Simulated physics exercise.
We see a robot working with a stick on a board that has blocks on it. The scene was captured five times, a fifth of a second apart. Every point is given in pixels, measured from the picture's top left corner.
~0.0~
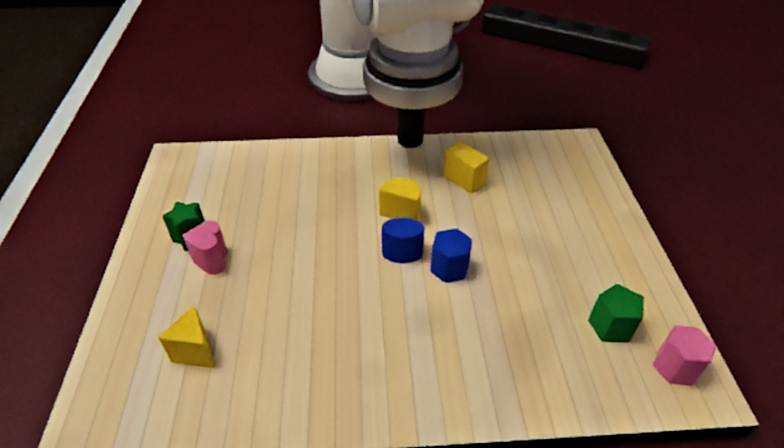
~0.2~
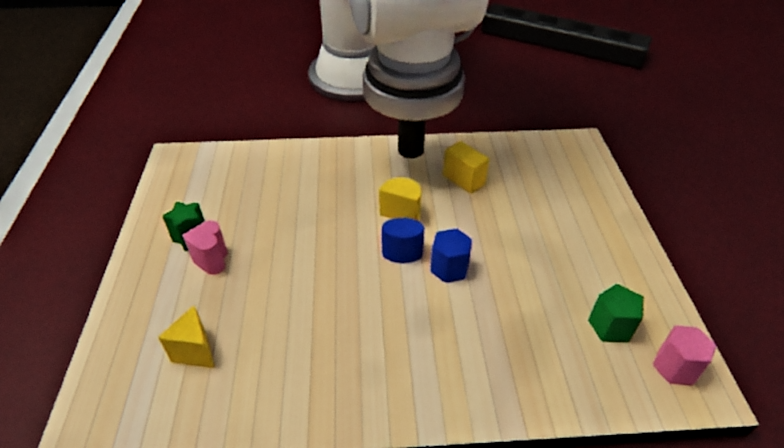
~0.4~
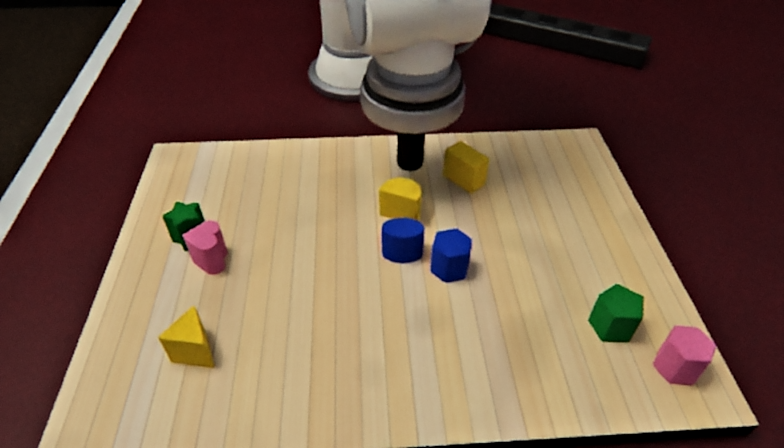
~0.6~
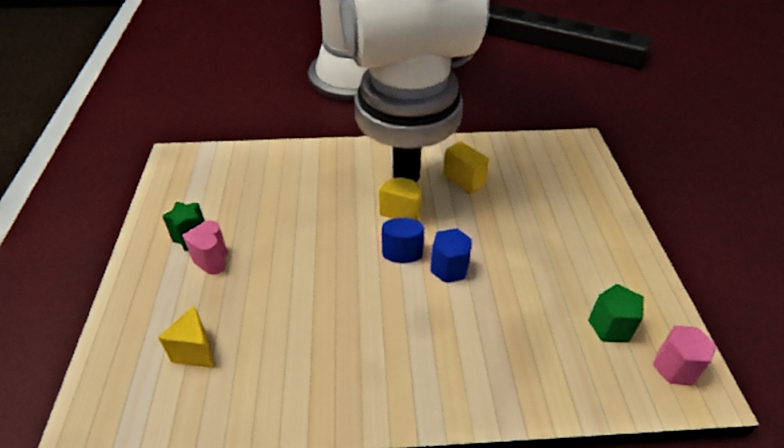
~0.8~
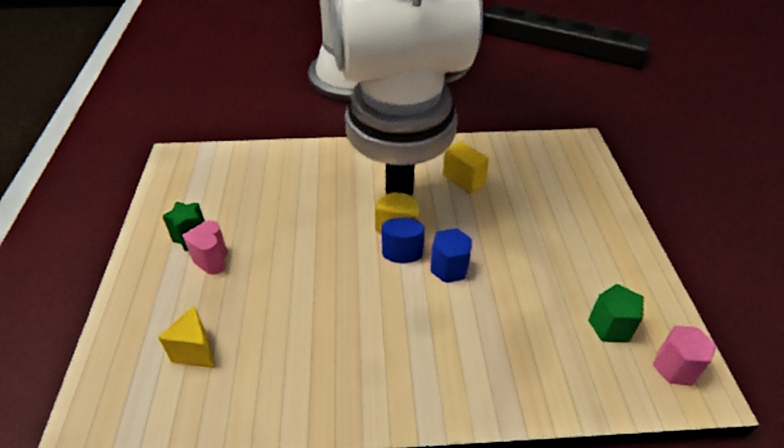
Robot arm moving its black stick toward the viewer over a wooden board, nudging a yellow block toward a blue one.
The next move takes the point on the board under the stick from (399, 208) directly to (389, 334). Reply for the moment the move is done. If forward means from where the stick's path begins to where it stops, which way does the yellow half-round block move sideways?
Towards the left-hand side.
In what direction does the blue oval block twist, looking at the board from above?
From above, it looks like the blue oval block goes counterclockwise.
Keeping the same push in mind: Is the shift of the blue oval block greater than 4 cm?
I believe so.
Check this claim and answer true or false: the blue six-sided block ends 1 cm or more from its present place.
False
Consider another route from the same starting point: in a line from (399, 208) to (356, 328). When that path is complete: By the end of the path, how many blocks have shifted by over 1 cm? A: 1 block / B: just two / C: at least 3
Letter B.
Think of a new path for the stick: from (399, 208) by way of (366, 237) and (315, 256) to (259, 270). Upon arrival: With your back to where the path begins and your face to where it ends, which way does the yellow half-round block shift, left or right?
It goes toward the left-hand side.
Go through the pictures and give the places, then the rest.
In the first picture, tip of the stick at (410, 141), middles of tops, yellow half-round block at (403, 187), blue oval block at (403, 227), blue six-sided block at (453, 242).
In the second picture, stick at (411, 151), nothing pushed.
In the third picture, stick at (410, 163), nothing pushed.
In the fourth picture, stick at (406, 176), nothing pushed.
In the fifth picture, stick at (400, 191), yellow half-round block at (399, 202), blue oval block at (403, 227), blue six-sided block at (453, 242).
The first path, step by step. One third of the way, stick at (397, 228); yellow half-round block at (401, 242), turned 15° anticlockwise; blue oval block at (410, 263).
Two thirds of the way, stick at (394, 270); yellow half-round block at (406, 286), turned 45° anticlockwise; blue oval block at (428, 305), turned 25° anticlockwise.
At the end, stick at (389, 318); yellow half-round block at (417, 332), turned 95° anticlockwise; blue oval block at (451, 330), turned 75° anticlockwise; blue six-sided block unmoved.
